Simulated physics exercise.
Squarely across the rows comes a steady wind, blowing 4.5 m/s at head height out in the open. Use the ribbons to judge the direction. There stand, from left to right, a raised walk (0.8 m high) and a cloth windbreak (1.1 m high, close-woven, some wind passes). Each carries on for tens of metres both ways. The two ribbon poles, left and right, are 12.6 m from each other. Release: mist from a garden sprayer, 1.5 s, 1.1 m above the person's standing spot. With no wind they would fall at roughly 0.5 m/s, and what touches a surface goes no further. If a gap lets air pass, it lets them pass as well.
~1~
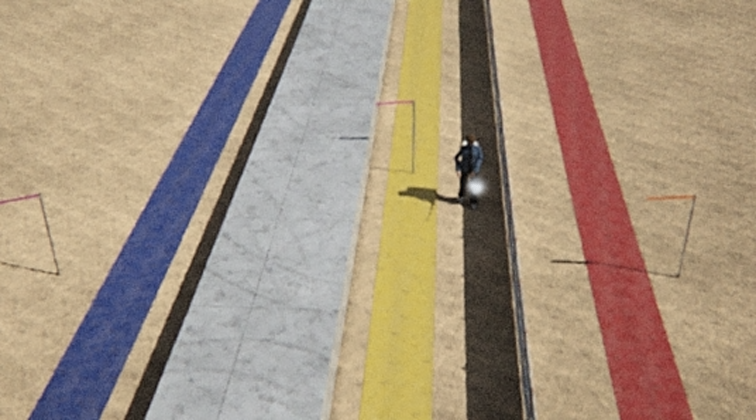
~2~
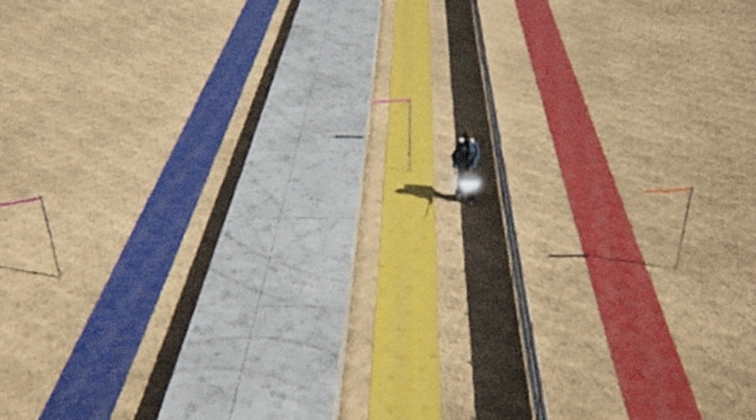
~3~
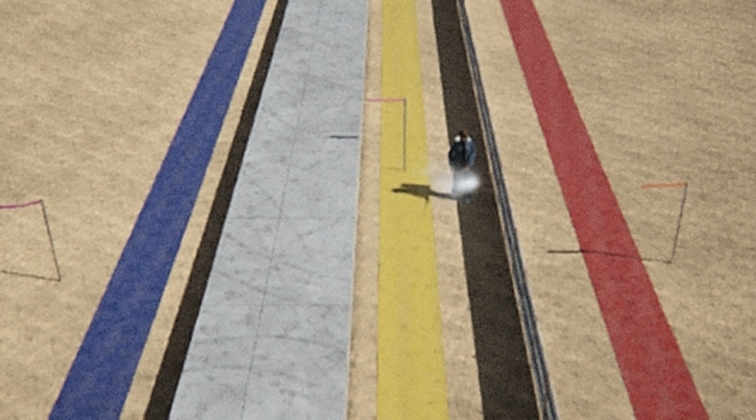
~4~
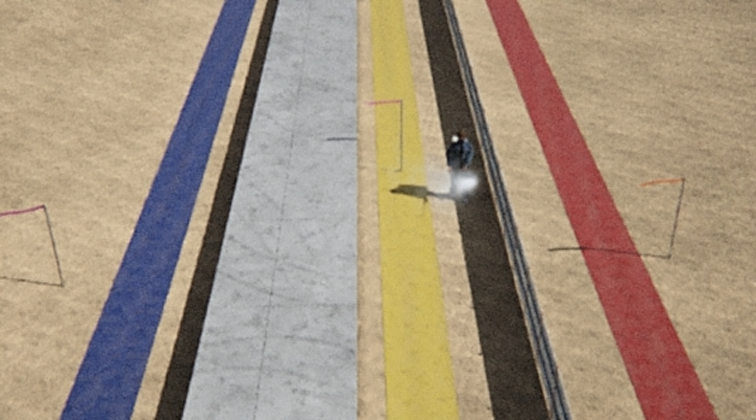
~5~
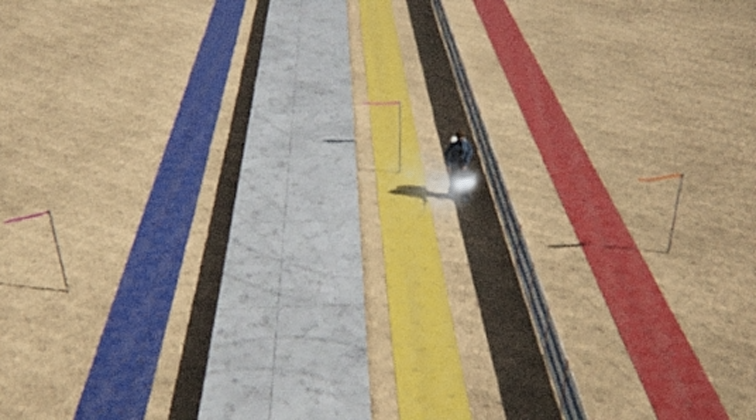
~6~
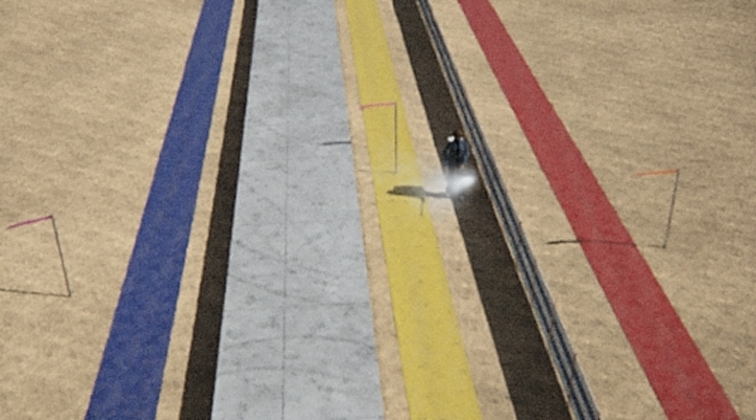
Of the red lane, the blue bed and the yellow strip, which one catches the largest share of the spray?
The yellow one.
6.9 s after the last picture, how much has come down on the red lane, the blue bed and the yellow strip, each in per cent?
The shares come to around 0 percent red, 3 percent blue, 35 percent yellow.
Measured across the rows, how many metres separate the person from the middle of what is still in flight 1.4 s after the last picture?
Reading: Near 1.5 m.
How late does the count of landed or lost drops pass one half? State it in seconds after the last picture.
Near 2.2 s.
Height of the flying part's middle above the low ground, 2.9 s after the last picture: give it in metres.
The middle sits around 0.8 m above the low ground.
Then, 1.4 s after the last picture, 10 % lies on the yellow strip, 0 % on the red lane and 0 % on the blue bed; 19 % has touched down or left; the middle of what still flies is 0.8 m above the low ground, near (392, 194).
Then, 2.9 s after the last picture, 32 % lies on the yellow strip, 0 % on the red lane and 0 % on the blue bed; 65 % has touched down or left; the middle of what still flies is 0.8 m above the low ground, near (250, 198).
Then, 6.9 s after the last picture, 37 % lies on the yellow strip, 0 % on the red lane and 3 % on the blue bed; 94 % has touched down or left.
Then, 18.9 s after the last picture, 37 % lies on the yellow strip, 0 % on the red lane and 3 % on the blue bed; 100 % has touched down or left.
Then, 43.9 s after the last picture, 37 % lies on the yellow strip, 0 % on the red lane and 3 % on the blue bed; 100 % has touched down or left.
